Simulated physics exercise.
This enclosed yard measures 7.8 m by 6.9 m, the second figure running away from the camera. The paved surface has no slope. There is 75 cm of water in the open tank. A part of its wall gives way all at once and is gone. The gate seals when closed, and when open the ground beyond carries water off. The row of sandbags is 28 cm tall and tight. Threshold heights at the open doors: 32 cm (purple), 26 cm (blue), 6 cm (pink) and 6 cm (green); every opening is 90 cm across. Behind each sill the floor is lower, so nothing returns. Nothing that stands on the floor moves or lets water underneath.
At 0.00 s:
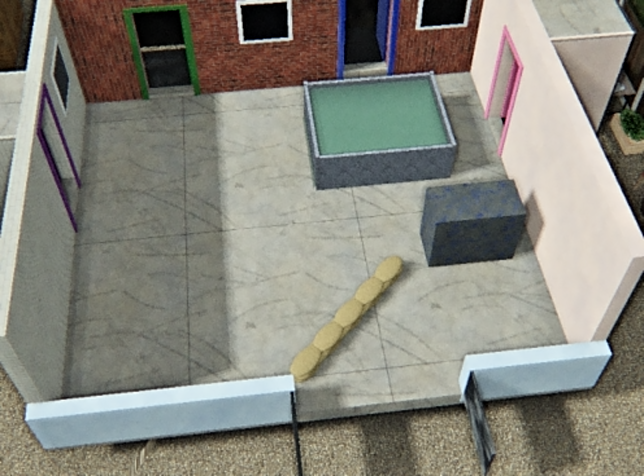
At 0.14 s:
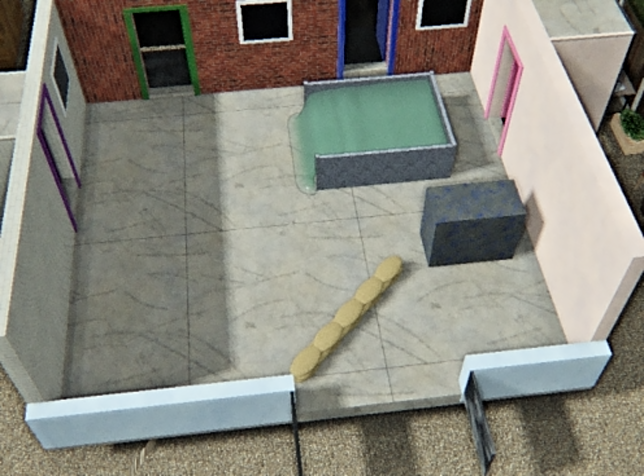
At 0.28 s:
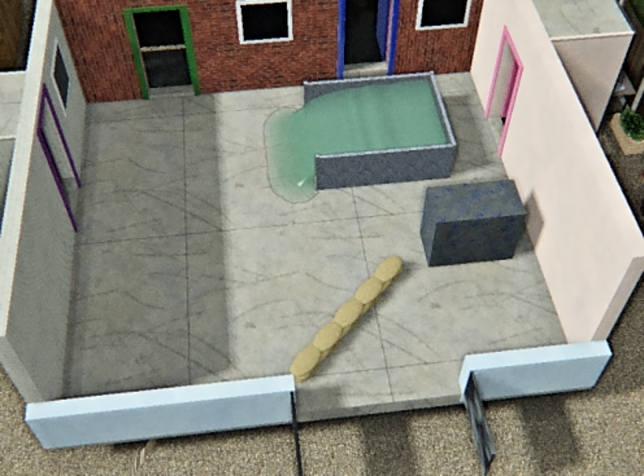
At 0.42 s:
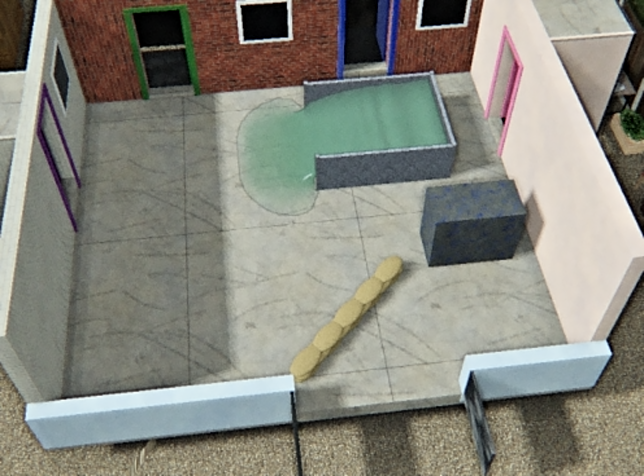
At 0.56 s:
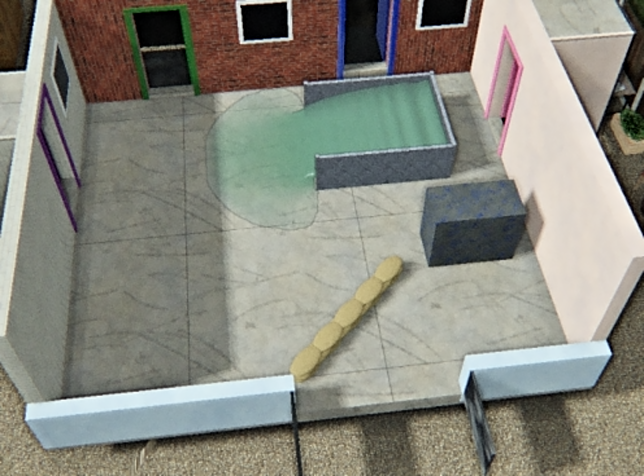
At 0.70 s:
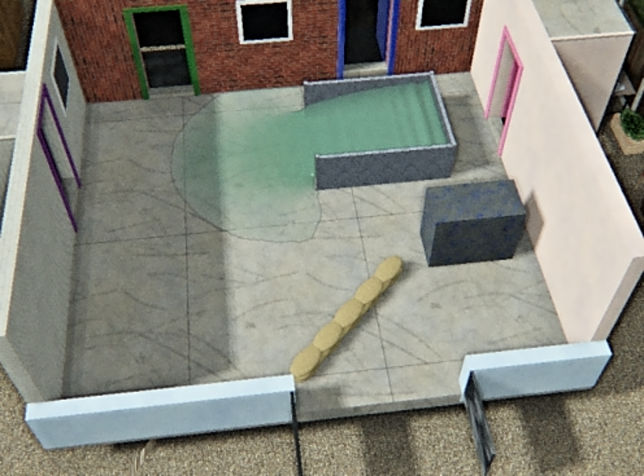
In a walled yard, greenish water pours from a tank's left side and spreads across the paving.
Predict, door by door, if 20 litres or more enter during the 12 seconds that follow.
Within that time: At the purple door it keeps below the limit; at the blue door it does not reach the limit; at the pink door it stays under the limit; at the green door it exceeds the limit.
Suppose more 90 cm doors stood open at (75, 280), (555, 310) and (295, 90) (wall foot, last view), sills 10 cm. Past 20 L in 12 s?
In that order: Above, not over, under.
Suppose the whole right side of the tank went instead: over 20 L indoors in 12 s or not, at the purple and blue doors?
Then: Purple not over, blue under.
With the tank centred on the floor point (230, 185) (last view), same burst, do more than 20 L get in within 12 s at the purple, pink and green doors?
Then: Purple past it, pink past it, green over.
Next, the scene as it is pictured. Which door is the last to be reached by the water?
Last comes the pink one.
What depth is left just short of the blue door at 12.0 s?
Some 3.0 cm.
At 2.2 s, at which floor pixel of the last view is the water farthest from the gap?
Around (69, 320).
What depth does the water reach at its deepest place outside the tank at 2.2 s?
About 48 cm.
After 1.4 s water covers 35 % of the floor and is deepest (32 cm) near (81, 179); purple door 22 cm at the sill, 0 L in, blue door not reached, pink door not reached, green door 11 cm at the sill, 0 L in.
After 2.2 s water covers 40 % of the floor and is deepest (48 cm) near (86, 111); purple door 30 cm at the sill, 0 L in, blue door not reached, pink door not reached, green door 14 cm at the sill, 14 L in.
After 3.5 s water covers 45 % of the floor and is deepest (33 cm) near (60, 424); purple door 25 cm at the sill, 0 L in, blue door not reached, pink door not reached, green door 16 cm at the sill, 51 L in.
After 7.0 s water covers 70 % of the floor and is deepest (24 cm) near (257, 402); purple door 7 cm at the sill, 0 L in, blue door 3 cm at the sill, 0 L in, pink door not reached, green door 9 cm at the sill, 175 L in.
After 12.0 s water covers 90 % of the floor and is deepest (12 cm) near (514, 199); purple door 9 cm at the sill, 0 L in, blue door 3 cm at the sill, 0 L in, pink door 8 cm at the sill, 4 L in, green door 4 cm at the sill, 180 L in.
